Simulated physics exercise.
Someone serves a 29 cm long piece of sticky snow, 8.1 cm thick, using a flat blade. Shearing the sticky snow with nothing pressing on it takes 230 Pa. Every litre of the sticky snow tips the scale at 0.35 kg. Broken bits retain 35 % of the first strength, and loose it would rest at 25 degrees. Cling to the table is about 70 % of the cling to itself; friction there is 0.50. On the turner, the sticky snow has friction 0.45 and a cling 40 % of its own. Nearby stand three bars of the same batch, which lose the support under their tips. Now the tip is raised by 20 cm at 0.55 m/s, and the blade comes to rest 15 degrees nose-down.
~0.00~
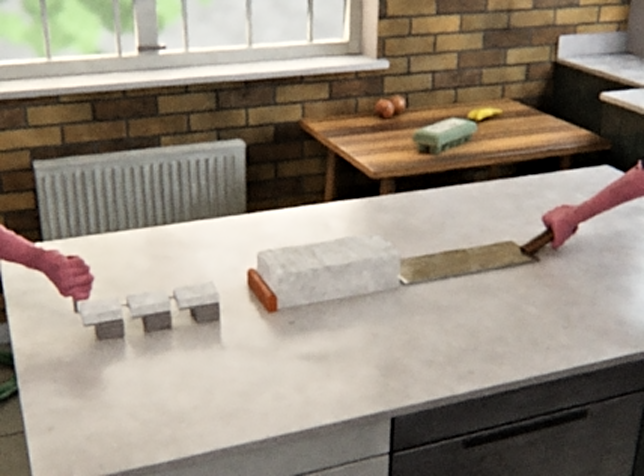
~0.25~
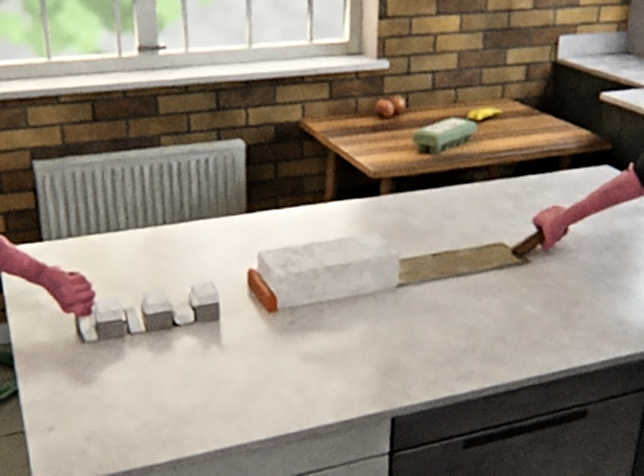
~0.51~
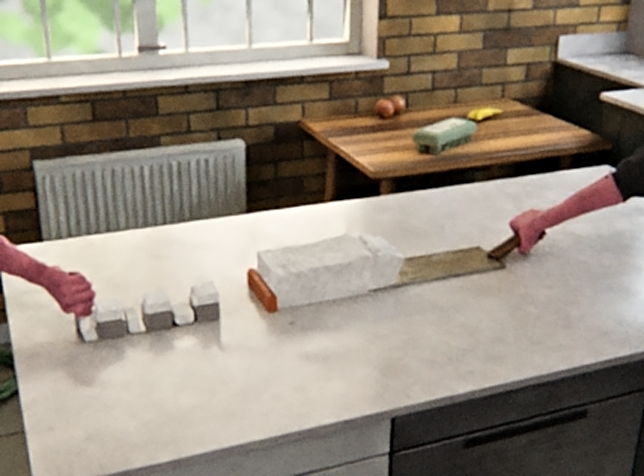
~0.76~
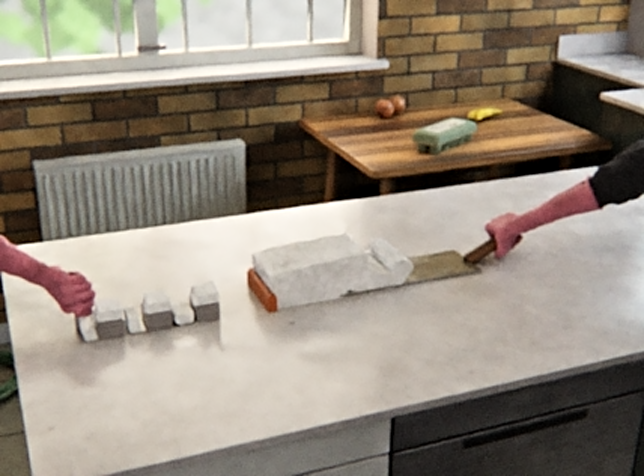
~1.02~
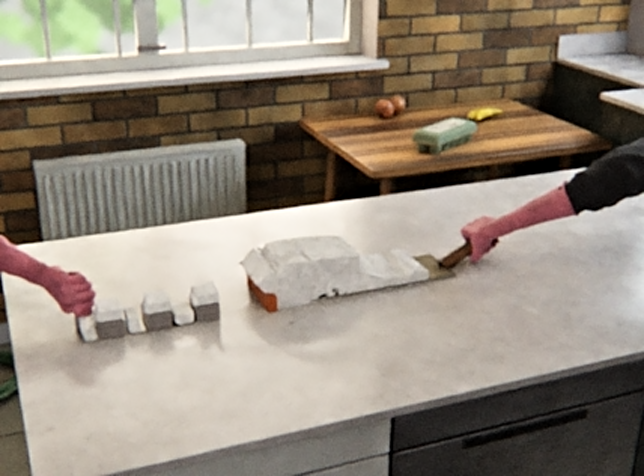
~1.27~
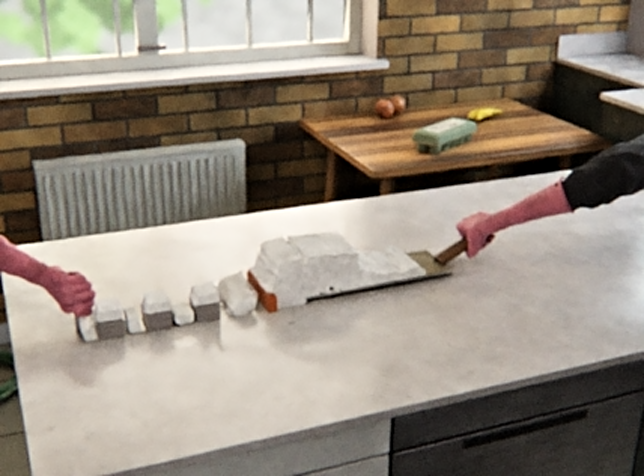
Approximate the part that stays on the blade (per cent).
Close to 61 percent.
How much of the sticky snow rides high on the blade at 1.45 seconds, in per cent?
Roughly 50 percent at that moment.
After 1.45 s, the tip is 10 cm up.
After 1.67 s, the tip is 20 cm up and 62 % is riding high on the blade.
After 1.88 s, the tip is 20 cm up and 61 % is riding high on the blade.
After 2.10 s, the tip is 20 cm up and 61 % is riding high on the blade.
After 2.90 s, the tip is 20 cm up and 61 % is riding high on the blade.
